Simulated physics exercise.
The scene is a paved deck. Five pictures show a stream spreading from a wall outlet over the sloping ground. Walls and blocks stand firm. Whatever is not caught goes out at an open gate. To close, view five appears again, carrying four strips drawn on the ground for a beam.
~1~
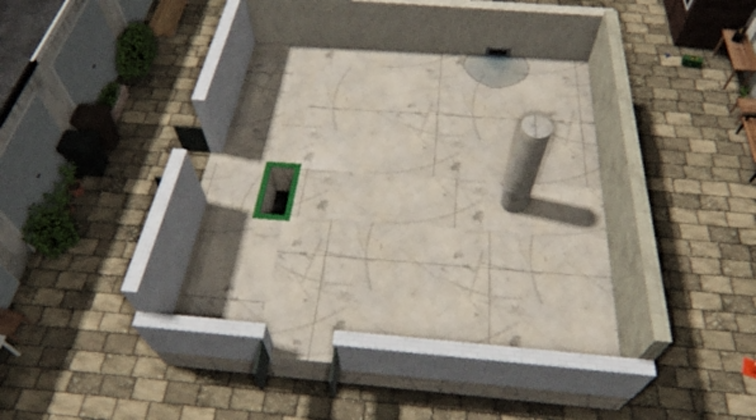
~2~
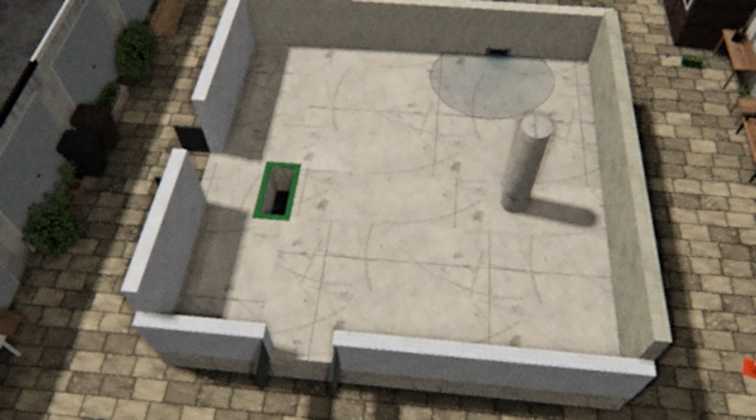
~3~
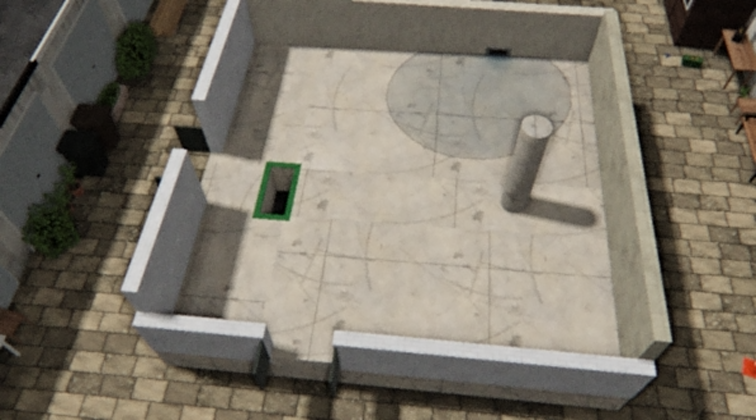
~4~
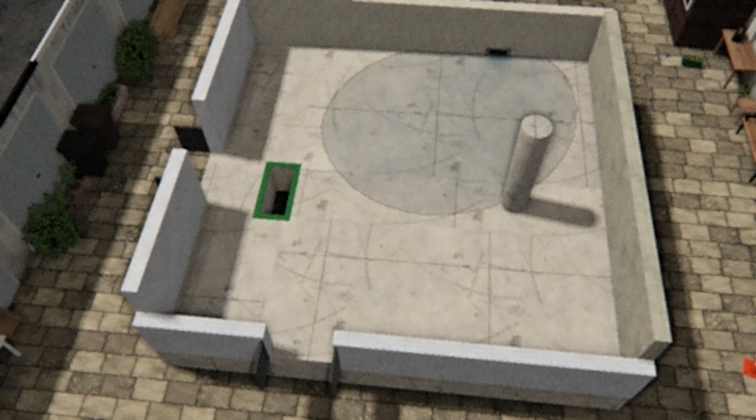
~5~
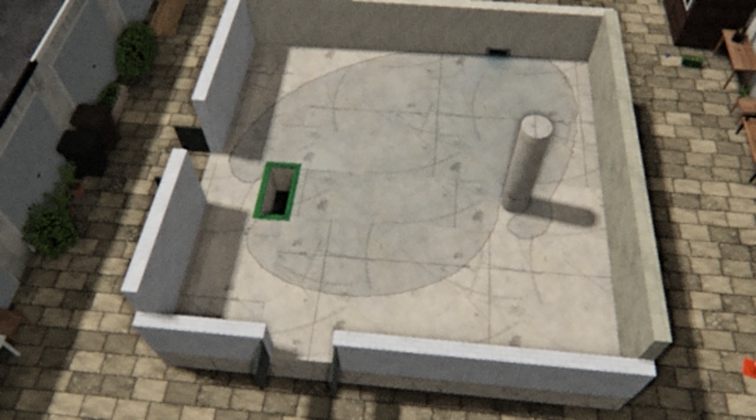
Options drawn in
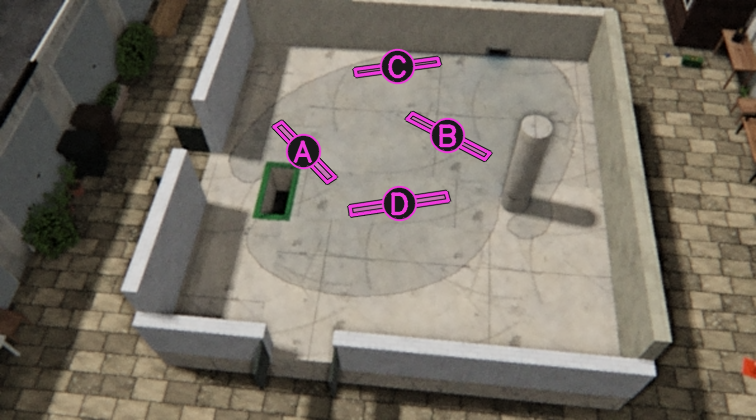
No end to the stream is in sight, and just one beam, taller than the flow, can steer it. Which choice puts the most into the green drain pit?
Take D.
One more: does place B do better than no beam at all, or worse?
Worse.
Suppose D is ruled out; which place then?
That would be C.
In magenta, A from (277, 124) to (331, 179); B from (409, 116) to (487, 156); C from (355, 72) to (438, 61); D from (350, 210) to (447, 196).
With A, about 29 % of the stream goes into the green drain pit, about 70 % out by the gates.
With B, about 30 % of the stream goes into the green drain pit, about 66 % out by the gates.
With C, about 38 % of the stream goes into the green drain pit, about 60 % out by the gates.
With D, about 51 % of the stream goes into the green drain pit, about 44 % out by the gates.
